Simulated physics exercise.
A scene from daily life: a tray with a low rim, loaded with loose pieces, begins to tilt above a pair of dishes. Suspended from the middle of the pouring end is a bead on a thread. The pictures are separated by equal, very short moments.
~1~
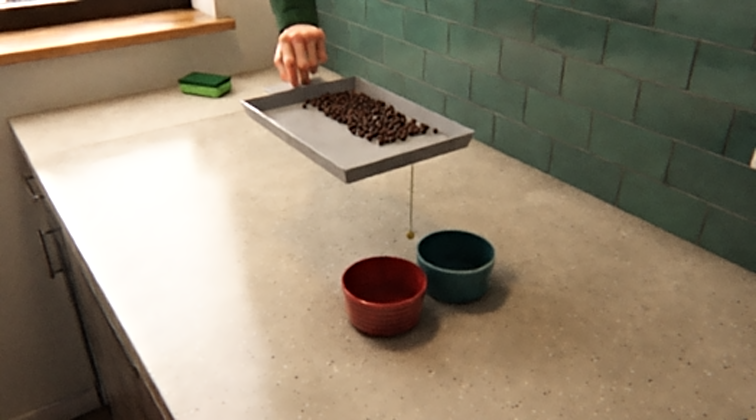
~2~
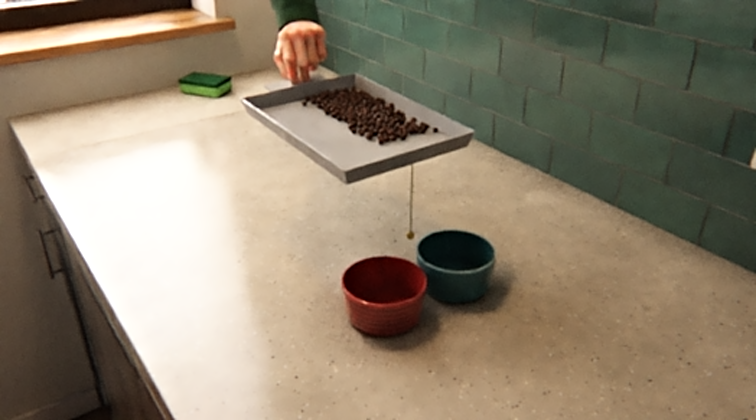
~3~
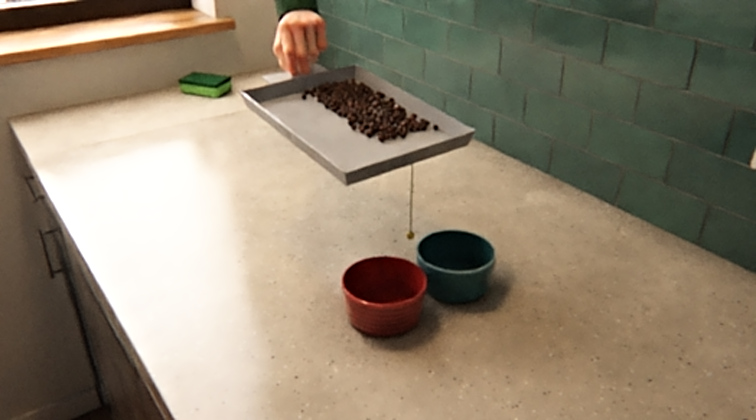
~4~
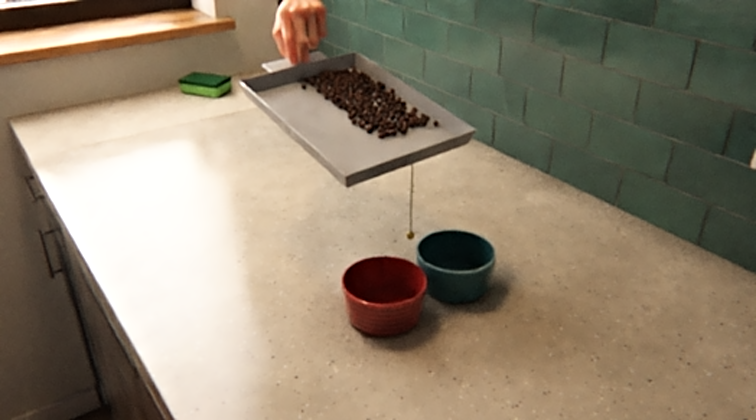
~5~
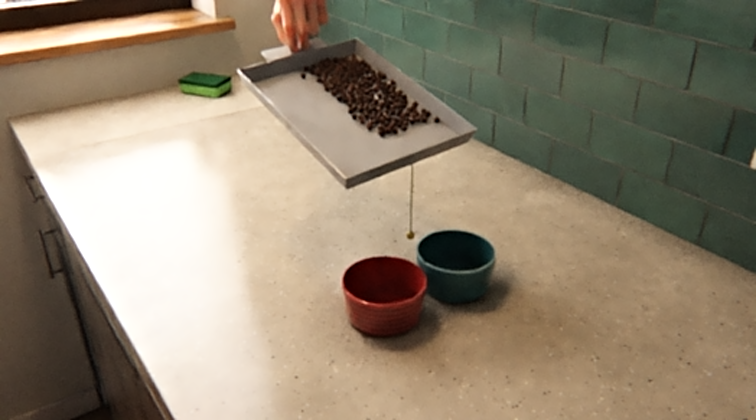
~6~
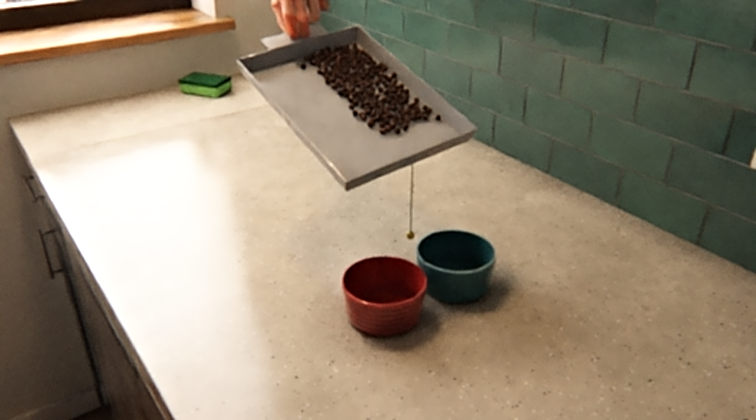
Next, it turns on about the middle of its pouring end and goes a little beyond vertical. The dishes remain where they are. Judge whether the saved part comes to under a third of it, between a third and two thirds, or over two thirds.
The saved part comes to over two thirds of it.
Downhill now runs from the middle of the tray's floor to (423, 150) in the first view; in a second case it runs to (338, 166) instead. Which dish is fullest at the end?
In the first case it's the dish to the right, and in the second it's the dish to the left.
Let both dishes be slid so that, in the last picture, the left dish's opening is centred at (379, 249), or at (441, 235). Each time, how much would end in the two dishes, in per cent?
Roughly 10 per cent, then roughly 0 per cent.
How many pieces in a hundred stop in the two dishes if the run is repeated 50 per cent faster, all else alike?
It would be close to 70 per cent.
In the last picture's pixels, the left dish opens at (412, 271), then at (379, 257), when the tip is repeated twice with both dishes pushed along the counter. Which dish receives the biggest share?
In turn: The dish on the left-hand side, then the dish on the left-hand side.
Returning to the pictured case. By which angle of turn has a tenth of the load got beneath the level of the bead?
Near 65 degrees.
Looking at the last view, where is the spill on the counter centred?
Middle in the last view: Roughly (339, 365).
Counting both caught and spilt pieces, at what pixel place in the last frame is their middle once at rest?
Centre at rest, last view: Approx. (378, 309).
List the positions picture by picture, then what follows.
In the first picture, corners of the pouring end at (346, 167) and (468, 131), level; middle of the load at (362, 114), allspice berries; left dish at (409, 315); right dish at (482, 282); bead on its thread at (410, 235).
In the second picture, corners of the pouring end at (347, 167) and (469, 131), level; middle of the load at (362, 112).
In the third picture, corners of the pouring end at (347, 169) and (469, 130), tipped barely, lowest at the left corner; middle of the load at (362, 106).
In the fourth picture, corners of the pouring end at (347, 172) and (470, 129), tipped a little, lowest at the left corner; middle of the load at (362, 98).
In the fifth picture, corners of the pouring end at (347, 174) and (470, 128), tipped a little, lowest at the left corner; middle of the load at (363, 90).
In the sixth picture, corners of the pouring end at (348, 177) and (471, 127), tipped clearly, lowest at the left corner; middle of the load at (364, 83); left dish at (409, 315); right dish at (482, 282).
Soon, tray tipped steeply; most on the tray; a stray few in the left dish; a stray few outside both; a small part in the air.
A while on, tray tipped right over; about a third on the tray; about half in the left dish; a stray few in the right dish; a small part outside both; about a quarter in the air.
Towards the end, tray tipped past a quarter turn; most in the left dish; a stray few in the right dish; a small part outside both.
Finally, tray tipped past a quarter turn; most in the left dish; a stray few in the right dish; a small part outside both.
